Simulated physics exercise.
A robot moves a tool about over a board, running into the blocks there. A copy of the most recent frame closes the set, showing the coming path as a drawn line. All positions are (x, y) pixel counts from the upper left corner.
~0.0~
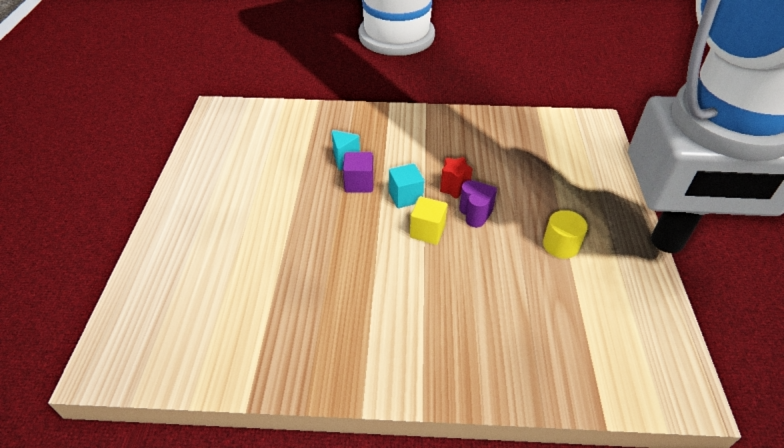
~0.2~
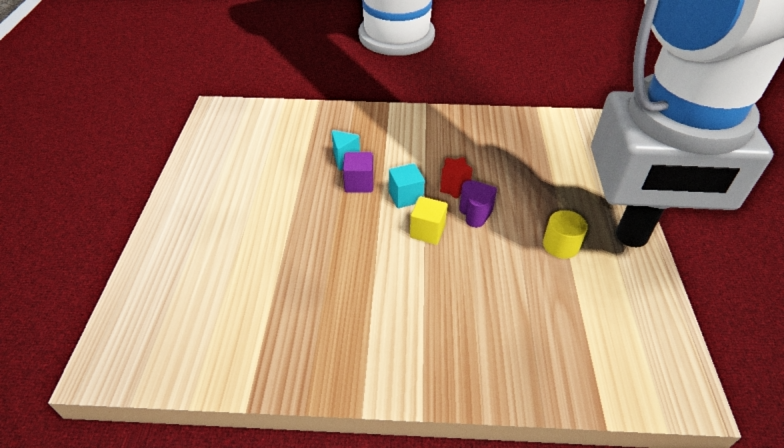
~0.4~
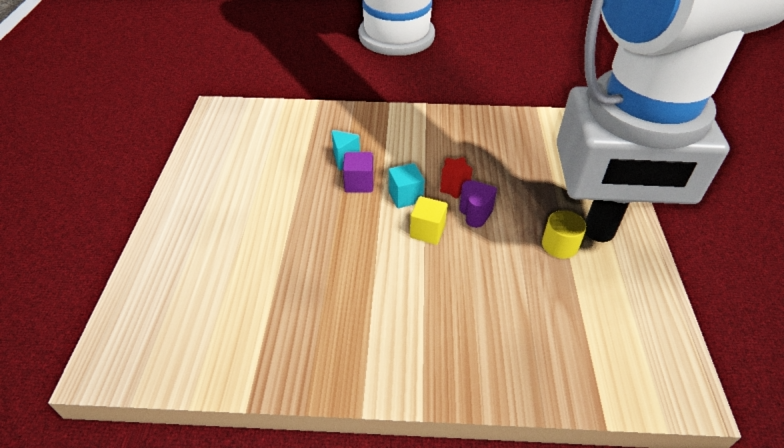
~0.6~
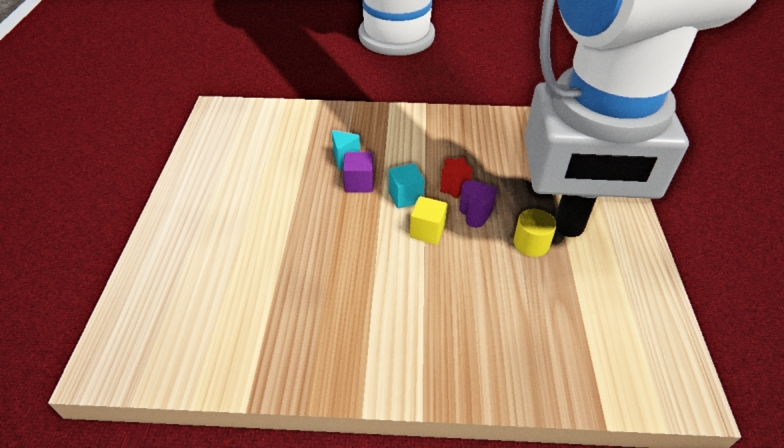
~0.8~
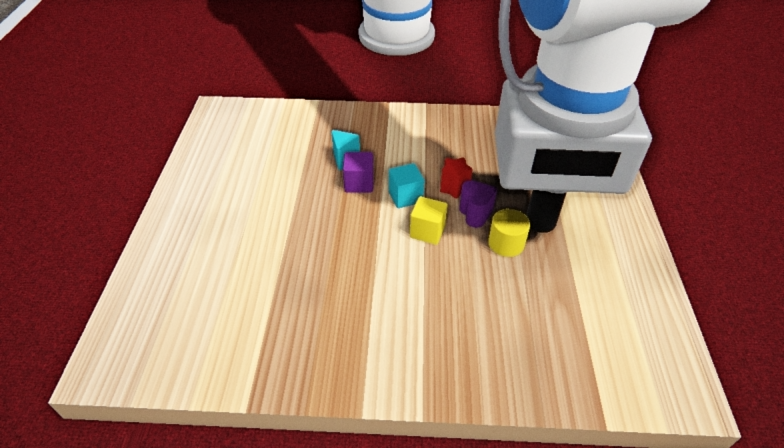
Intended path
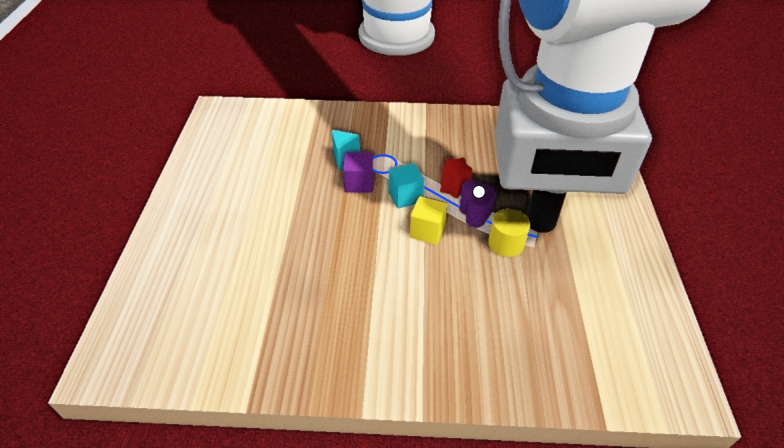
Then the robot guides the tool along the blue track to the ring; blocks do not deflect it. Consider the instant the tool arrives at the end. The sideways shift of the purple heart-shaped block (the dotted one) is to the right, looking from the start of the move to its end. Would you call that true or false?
This is false.
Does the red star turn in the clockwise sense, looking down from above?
I believe so.
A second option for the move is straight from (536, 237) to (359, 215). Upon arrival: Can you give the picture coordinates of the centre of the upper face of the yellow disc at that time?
Its top centre lands on (462, 228).
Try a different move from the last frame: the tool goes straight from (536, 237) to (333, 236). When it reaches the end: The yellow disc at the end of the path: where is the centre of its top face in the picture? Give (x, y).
Final place: (442, 238).
The drawn path runs from (536, 237) via (477, 216) and (428, 189), ending at (383, 164); the dot is on the purple heart-shaped block.
What follows on the original path. One third of the way, tool (479, 203); red star (452, 161), turned 35° clockwise; purple heart-shaped block (456, 182); yellow disc (483, 222).
Two thirds of the way, tool (428, 175); purple four-sided block (353, 161), turned 20° clockwise; turquoise four-sided block (382, 172), turned 20° anticlockwise; red star (447, 154), turned 80° clockwise; purple heart-shaped block (402, 159), turned 20° anticlockwise; yellow disc (483, 222).
At the end, tool (383, 150); purple four-sided block (345, 162); turquoise four-sided block (378, 173), turned 35° anticlockwise; red star (447, 154), turned 85° clockwise; purple heart-shaped block (355, 145), turned 60° anticlockwise; yellow disc (483, 222).
